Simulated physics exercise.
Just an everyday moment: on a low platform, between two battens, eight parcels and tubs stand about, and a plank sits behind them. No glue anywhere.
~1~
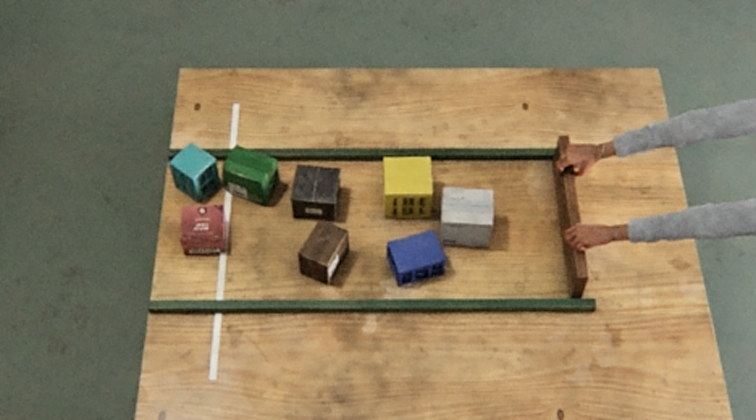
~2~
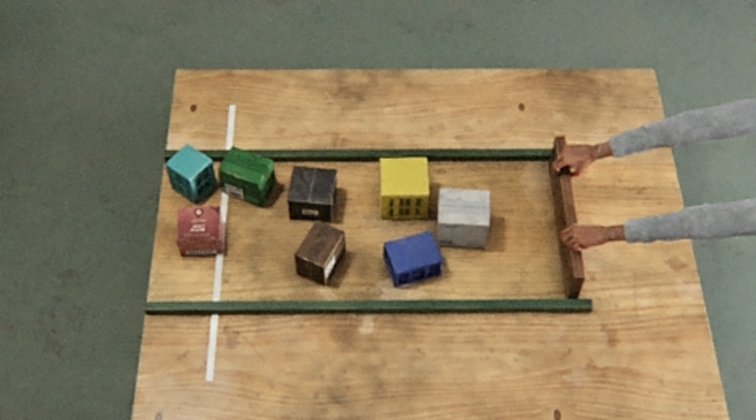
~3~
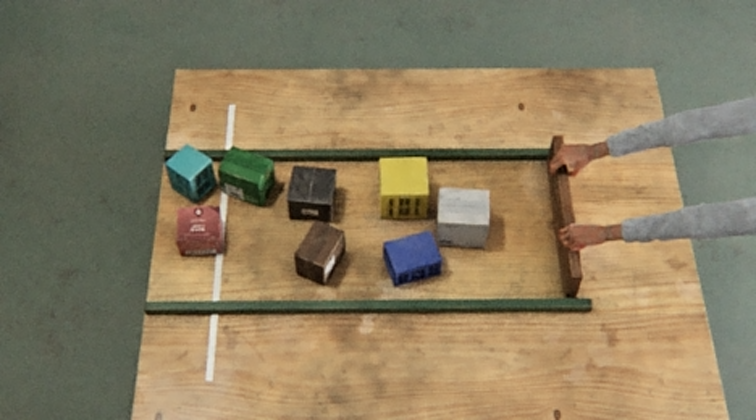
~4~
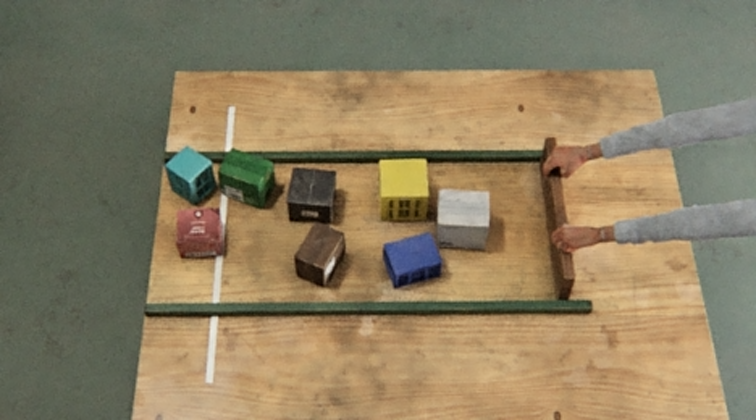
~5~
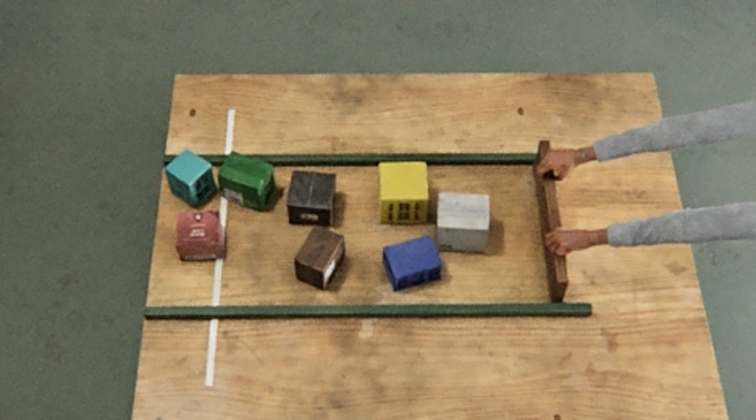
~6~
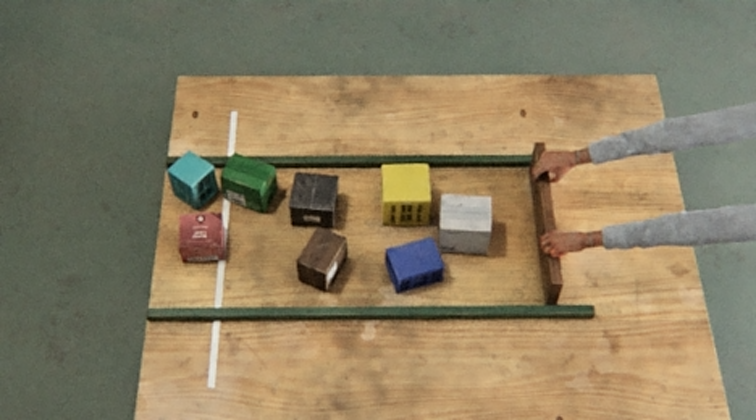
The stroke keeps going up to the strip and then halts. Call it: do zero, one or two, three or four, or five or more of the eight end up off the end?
Three or four end up off it.
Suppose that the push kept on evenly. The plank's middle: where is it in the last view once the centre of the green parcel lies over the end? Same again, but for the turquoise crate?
Estimated middle: (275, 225), and (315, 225) for the other.
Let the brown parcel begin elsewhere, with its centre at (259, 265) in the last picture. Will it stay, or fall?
In that case it never drops.
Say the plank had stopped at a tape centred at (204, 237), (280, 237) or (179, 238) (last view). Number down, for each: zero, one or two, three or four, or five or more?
Going through the places as listed, I'd say five or more, then one to two, then at least five.
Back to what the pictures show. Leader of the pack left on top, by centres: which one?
Foremost, the black tote.
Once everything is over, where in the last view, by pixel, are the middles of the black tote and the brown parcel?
About (159, 192), and the other about (165, 267).
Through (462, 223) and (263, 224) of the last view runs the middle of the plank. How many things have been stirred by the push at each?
It comes to 3 for the first spot, 8 for the other.
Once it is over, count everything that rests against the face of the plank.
That makes 3.
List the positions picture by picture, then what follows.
In the first picture, turquoise crate (195, 173); red box (204, 230); green parcel (251, 176); plank (570, 216); tape (225, 230).
In the second picture, red box (200, 231); plank (566, 216).
In the third picture, green parcel (247, 177); black tote (312, 194).
In the fourth picture, turquoise crate (191, 176); brown parcel (320, 254).
In the fifth picture, red box (200, 236); blue crate (412, 263).
In the sixth picture, turquoise crate (193, 181); red box (202, 237); green parcel (249, 183); plank (545, 223); tape (224, 237).
Soon after, none off yet; turquoise crate at rest near (193, 181); red box at rest near (202, 237); green parcel at rest near (249, 183).
Then, none off yet; turquoise crate moved a little near (177, 178); red box at rest near (202, 237); green parcel moved about its own width near (220, 174).
By the end, the number that fall off is three or four; fallen, green parcel, red box and turquoise crate.
